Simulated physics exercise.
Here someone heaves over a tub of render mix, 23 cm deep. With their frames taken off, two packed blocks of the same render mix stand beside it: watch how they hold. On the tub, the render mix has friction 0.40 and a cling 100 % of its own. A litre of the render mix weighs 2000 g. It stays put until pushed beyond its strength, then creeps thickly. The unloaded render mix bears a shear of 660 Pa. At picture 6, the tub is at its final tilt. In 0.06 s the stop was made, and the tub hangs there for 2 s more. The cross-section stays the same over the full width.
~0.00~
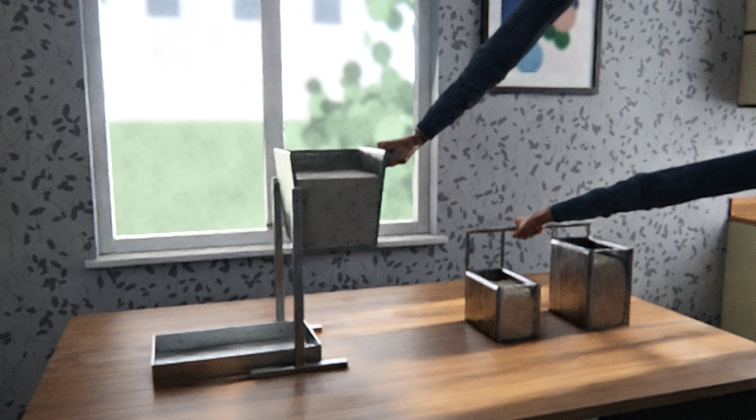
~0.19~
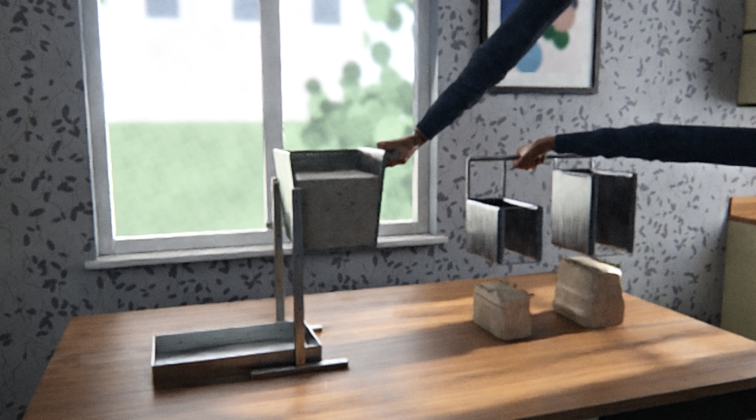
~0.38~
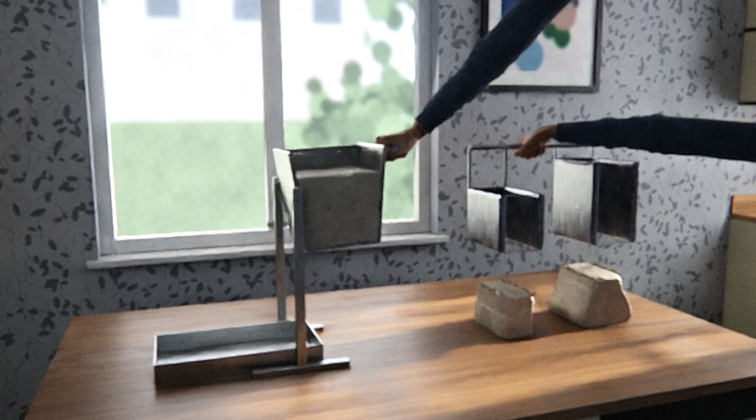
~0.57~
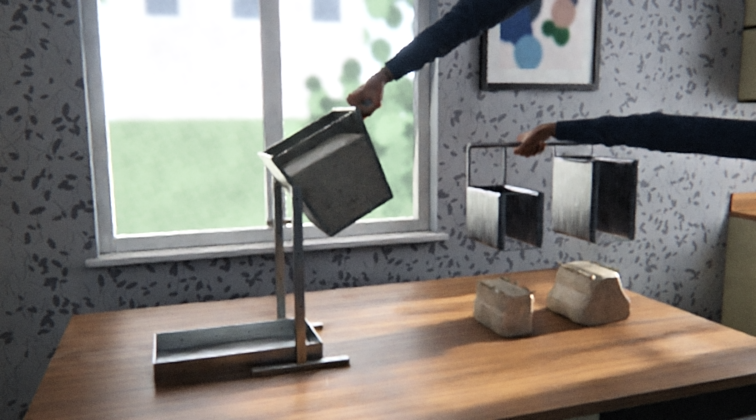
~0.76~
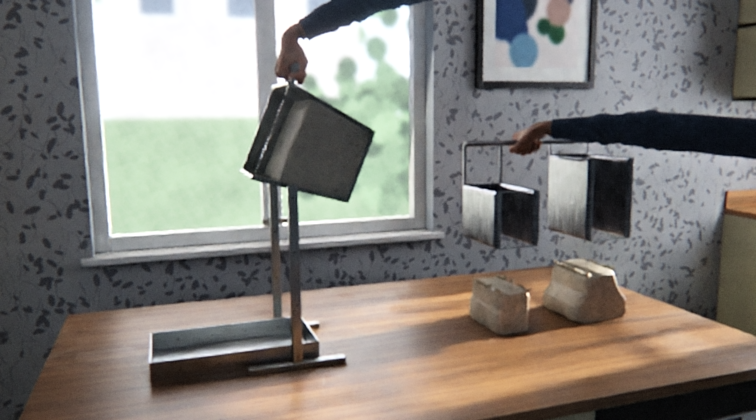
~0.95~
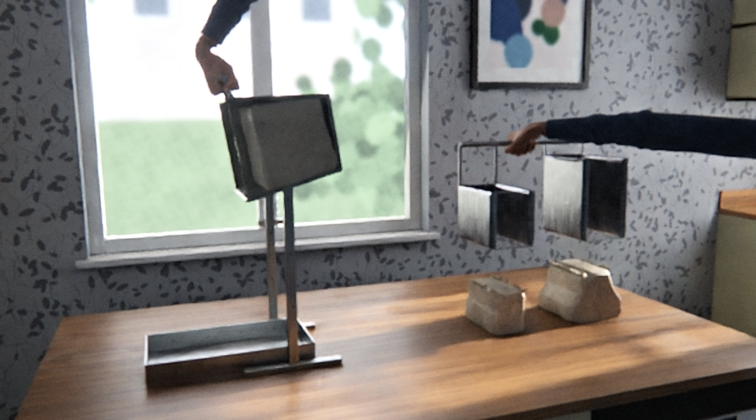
A grey tub on an upright metal stand turns leftward as a dark-sleeved hand pulls its rim up and over, ending past sideways with its pale inner face showing. At right, another hand lifts two open metal casings off two beige blocks, which slump slightly. The view, drifting slightly late on, faces a wooden table with a shallow grey tray beneath the tub, before a window and leaf-patterned wall.
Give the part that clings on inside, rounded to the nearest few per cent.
The part that clings on inside is close to 41 %.
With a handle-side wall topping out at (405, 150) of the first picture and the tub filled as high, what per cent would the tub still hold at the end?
Roughly 35 %.
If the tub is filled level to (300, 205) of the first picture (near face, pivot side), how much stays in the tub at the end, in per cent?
It would be close to 60 percent.
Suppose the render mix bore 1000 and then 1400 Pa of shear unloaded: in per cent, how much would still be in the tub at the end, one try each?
In turn about 60 %, 100 %.
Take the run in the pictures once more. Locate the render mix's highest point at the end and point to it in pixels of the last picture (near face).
Peak location: Approx. (304, 150).
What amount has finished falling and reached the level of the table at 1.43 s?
1 %.
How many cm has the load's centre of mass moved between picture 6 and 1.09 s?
It has moved close to 5 cm.
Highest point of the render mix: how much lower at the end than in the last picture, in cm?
About 12 cm.
After 1.09 s, the tub is at 99 degrees and holds 97 %.
After 1.26 s, the tub is at 99 degrees and holds 59 %.
After 1.43 s, the tub is at 99 degrees and holds 43 %.
After 1.60 s, the tub is at 99 degrees and holds 41 %.
After 2.95 s, the tub is at 99 degrees and holds 41 %.
